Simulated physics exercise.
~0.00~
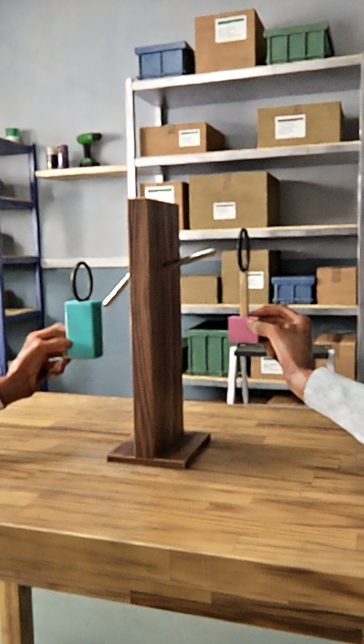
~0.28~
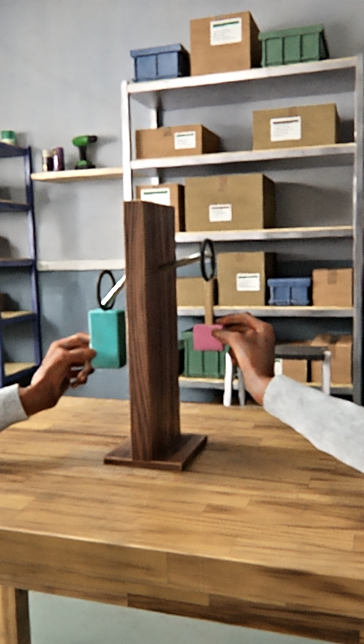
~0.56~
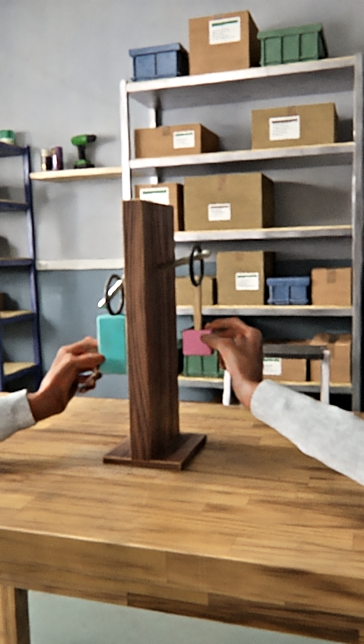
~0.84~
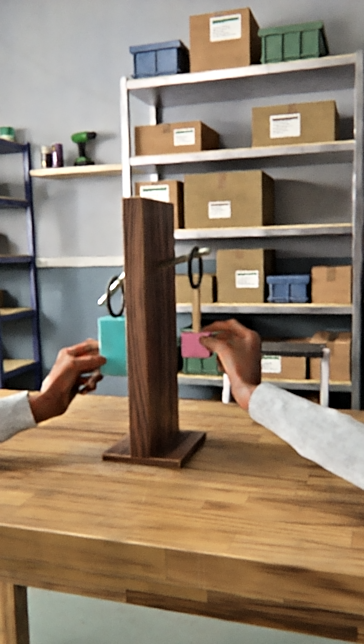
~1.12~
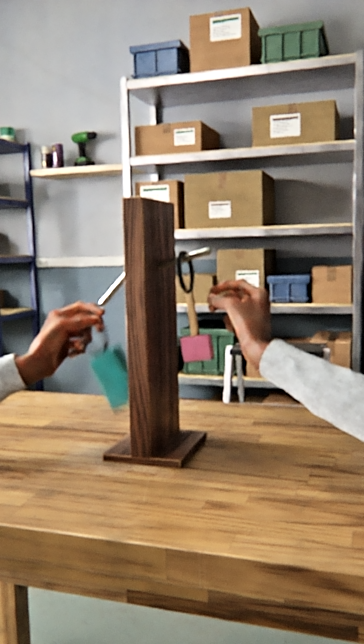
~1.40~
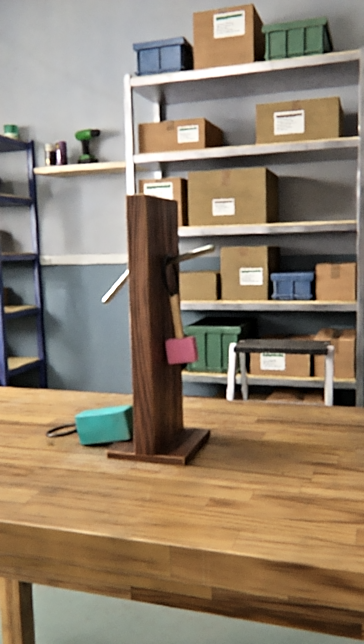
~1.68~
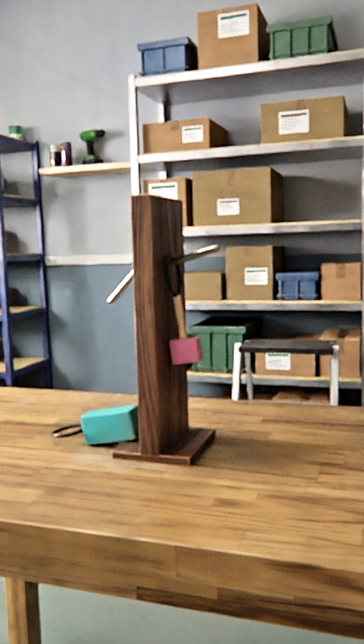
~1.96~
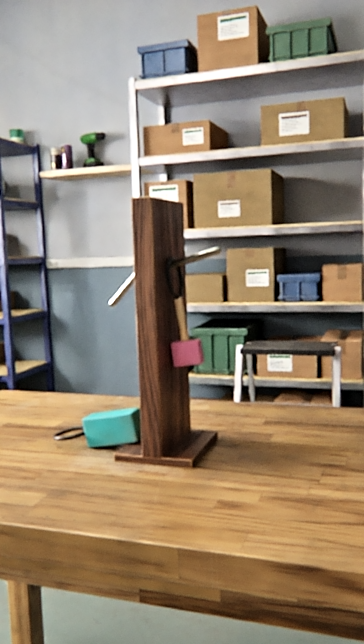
A turquoise pouch with a dark loop, held by a hand at left, and a pink brush, held by another at right, are brought toward a dark wooden peg stand on a workbench, seen from the front by a slightly swaying camera. Shelves of boxes and bins stand behind. The hands guide both loops onto the pegs on either side. As the hands let go, the pouch tilts, slips off its downward-sloping left peg and drops. It ends on its side on the bench beside the base, while the pink brush stays hanging from the right peg.
